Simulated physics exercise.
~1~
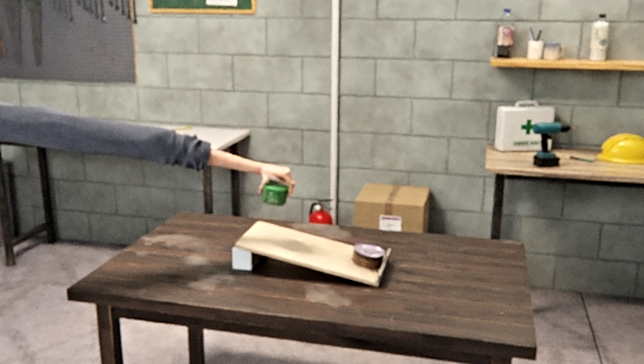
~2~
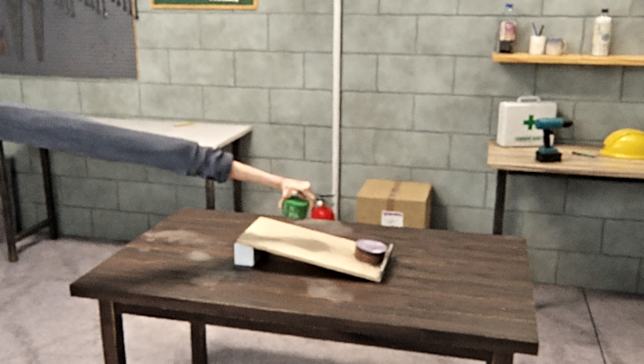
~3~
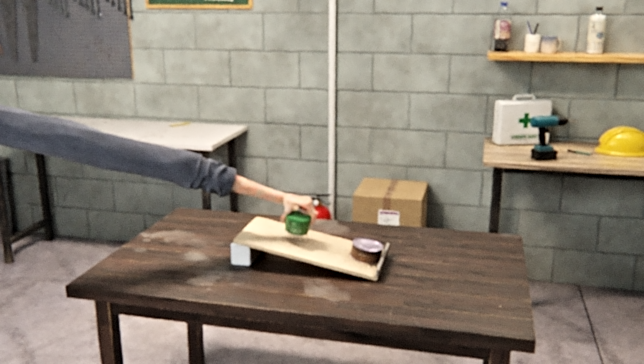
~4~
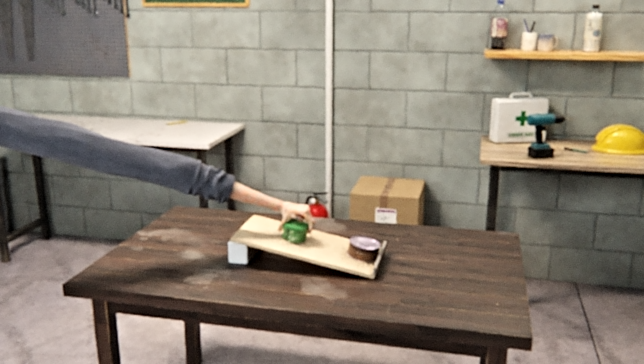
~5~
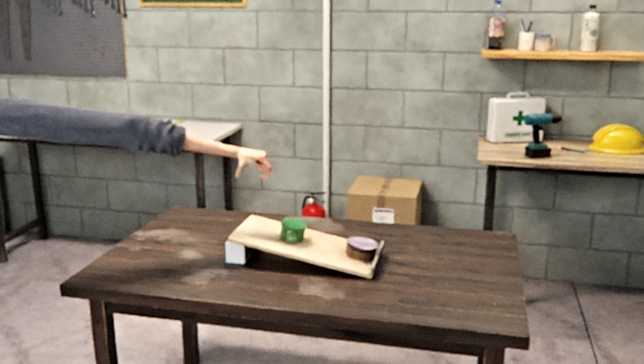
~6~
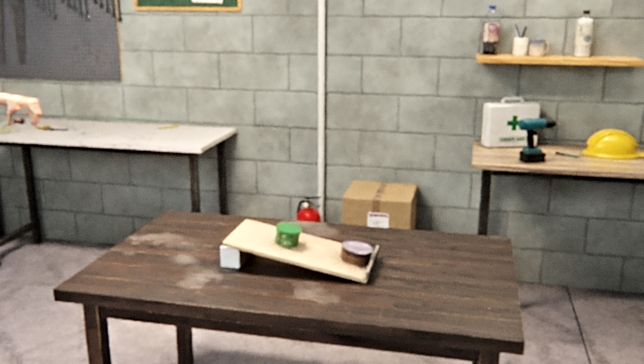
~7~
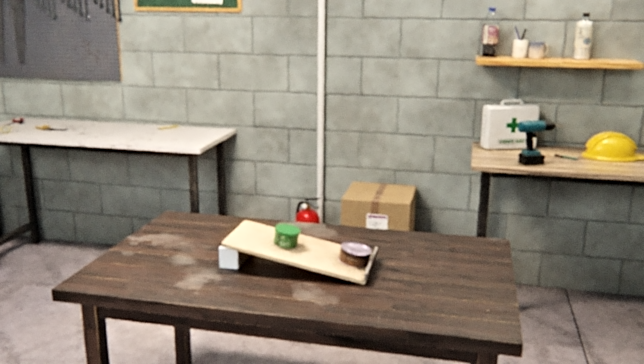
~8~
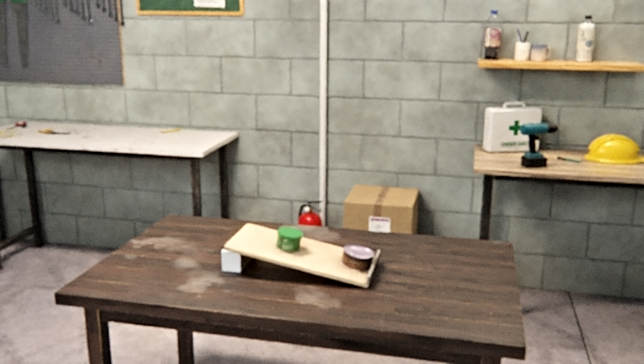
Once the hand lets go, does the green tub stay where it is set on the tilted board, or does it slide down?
The green tub stays where it is set on the tilted board.
